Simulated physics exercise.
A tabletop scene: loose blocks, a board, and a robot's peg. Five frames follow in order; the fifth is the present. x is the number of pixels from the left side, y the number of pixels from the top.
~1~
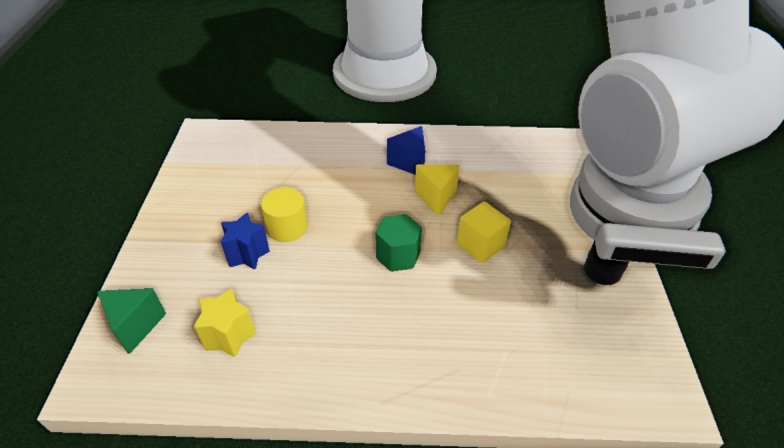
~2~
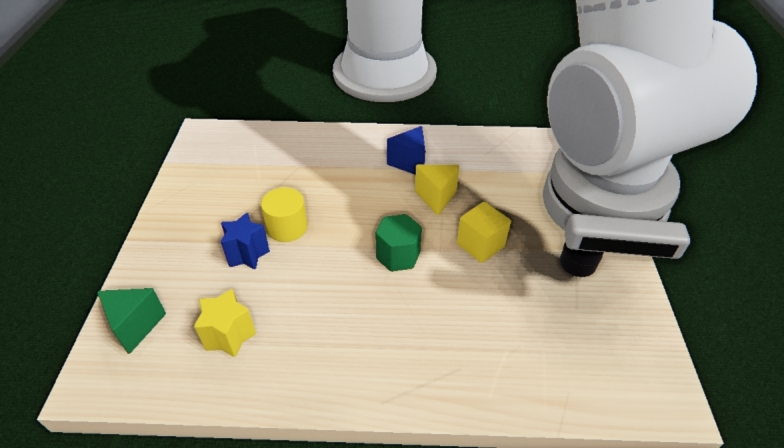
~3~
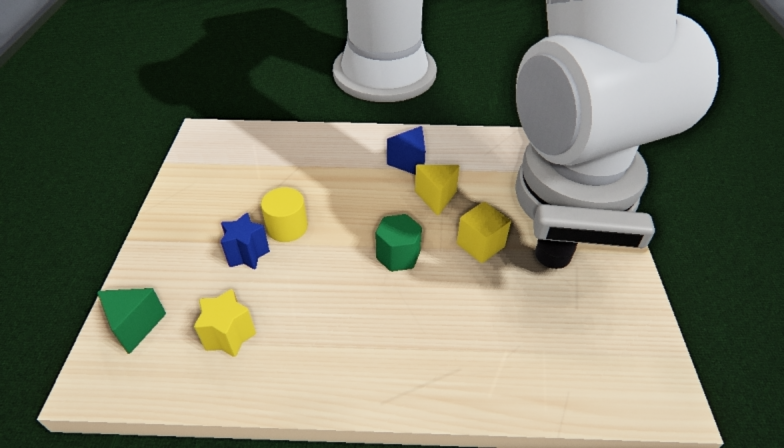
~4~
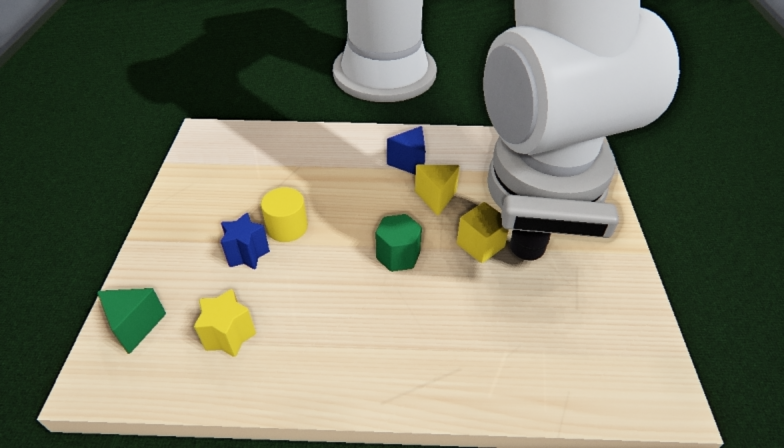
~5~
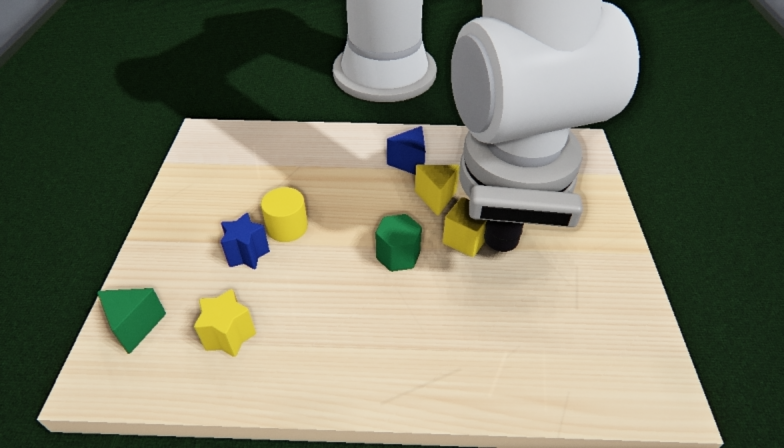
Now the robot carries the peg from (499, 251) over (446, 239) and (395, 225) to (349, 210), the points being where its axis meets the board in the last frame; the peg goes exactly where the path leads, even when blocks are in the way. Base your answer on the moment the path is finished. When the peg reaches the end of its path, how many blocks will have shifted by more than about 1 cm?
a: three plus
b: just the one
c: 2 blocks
b (just the one)
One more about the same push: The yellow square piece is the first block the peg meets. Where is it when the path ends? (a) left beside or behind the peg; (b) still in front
I'll go with b - still in front.
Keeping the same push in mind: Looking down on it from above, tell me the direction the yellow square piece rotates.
It swings round clockwise.
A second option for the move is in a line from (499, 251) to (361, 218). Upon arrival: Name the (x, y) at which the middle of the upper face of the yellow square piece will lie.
Its top middle will sit at (337, 174).
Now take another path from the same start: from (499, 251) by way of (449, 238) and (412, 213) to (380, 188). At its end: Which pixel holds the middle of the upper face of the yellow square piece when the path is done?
Close to (356, 179).
What follows on the original path. One third of the way, peg at (447, 228); yellow square piece at (416, 200).
Two thirds of the way, peg at (395, 214); green hexagonal block at (393, 229), turned 20° anticlockwise; yellow square piece at (368, 184), turned 15° clockwise.
At the end, peg at (348, 199); green hexagonal block at (393, 229), turned 20° anticlockwise; yellow three-sided block unmoved; yellow square piece at (326, 167), turned 30° clockwise.
